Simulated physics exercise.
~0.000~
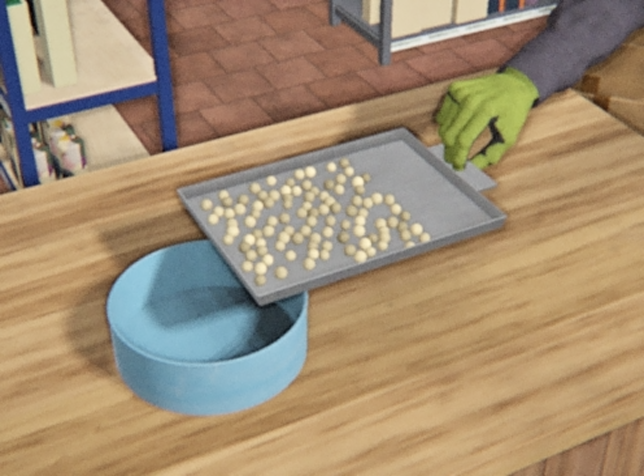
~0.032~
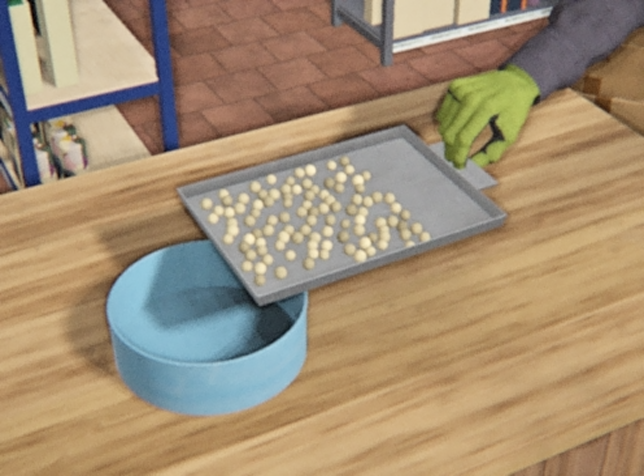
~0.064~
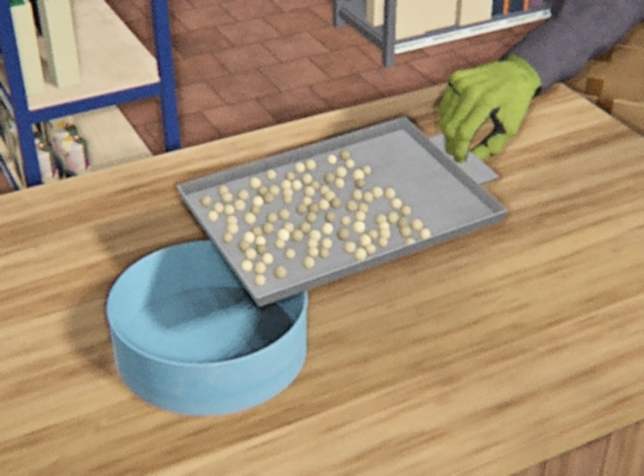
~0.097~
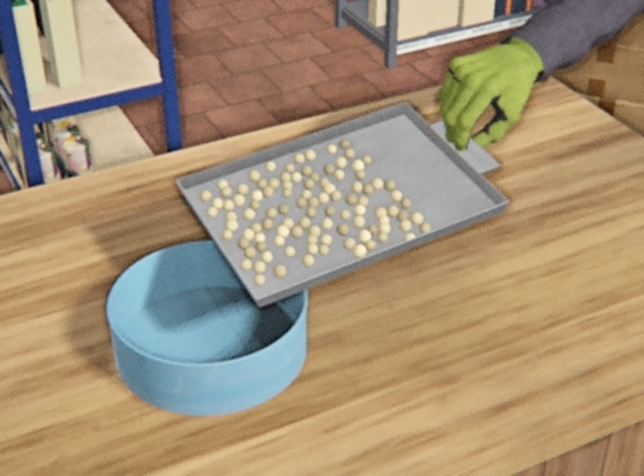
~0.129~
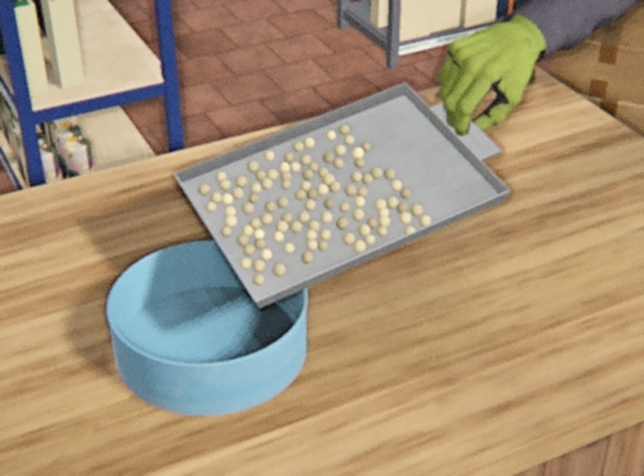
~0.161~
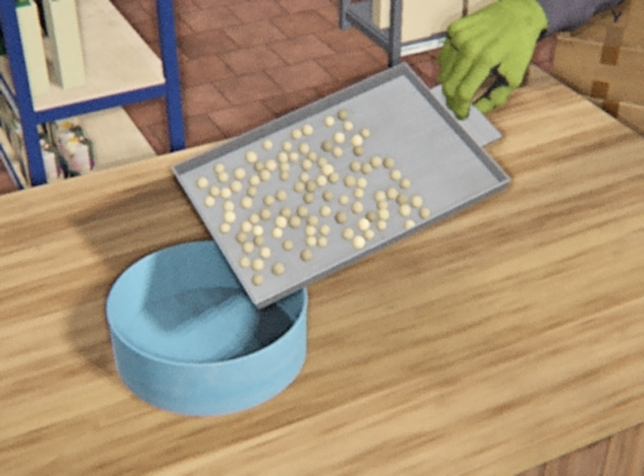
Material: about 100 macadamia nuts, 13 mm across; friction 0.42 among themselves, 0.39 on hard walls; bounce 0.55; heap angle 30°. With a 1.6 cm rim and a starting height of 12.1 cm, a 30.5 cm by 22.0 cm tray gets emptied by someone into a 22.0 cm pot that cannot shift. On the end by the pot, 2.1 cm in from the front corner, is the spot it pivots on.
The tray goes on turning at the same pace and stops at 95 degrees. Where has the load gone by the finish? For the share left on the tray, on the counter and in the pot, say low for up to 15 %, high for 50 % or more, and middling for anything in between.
Left on the tray - low, counter - high, pot - middling.
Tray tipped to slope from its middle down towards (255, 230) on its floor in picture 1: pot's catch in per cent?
Something like 80 per cent of the pieces.
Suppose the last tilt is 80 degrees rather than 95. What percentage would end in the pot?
Estimate: Roughly 35 percent.
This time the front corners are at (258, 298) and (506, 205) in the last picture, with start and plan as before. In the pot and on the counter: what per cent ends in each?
That works out as pot 15 and counter 85.
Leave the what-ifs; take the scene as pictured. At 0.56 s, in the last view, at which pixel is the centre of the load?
I'd put it close to (253, 274).
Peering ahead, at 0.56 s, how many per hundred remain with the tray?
Value: About 95%.
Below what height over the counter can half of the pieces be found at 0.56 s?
Some 16 cm.
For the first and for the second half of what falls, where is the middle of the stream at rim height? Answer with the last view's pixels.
(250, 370) first, (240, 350) later, roughly.
After 0.40 s, tilt 57 degrees; the tray holds 100 %, the pot 0 %.
Then, at 0.56 s, tilt 84 degrees; the tray holds 95 %, the pot 0 %.
Then, at 0.84 s, tilt 95 degrees; the tray holds 5 %, the pot 30 %.
In the end, at 2.1 s, tray 0 %, counter 65 %, pot 35 %.
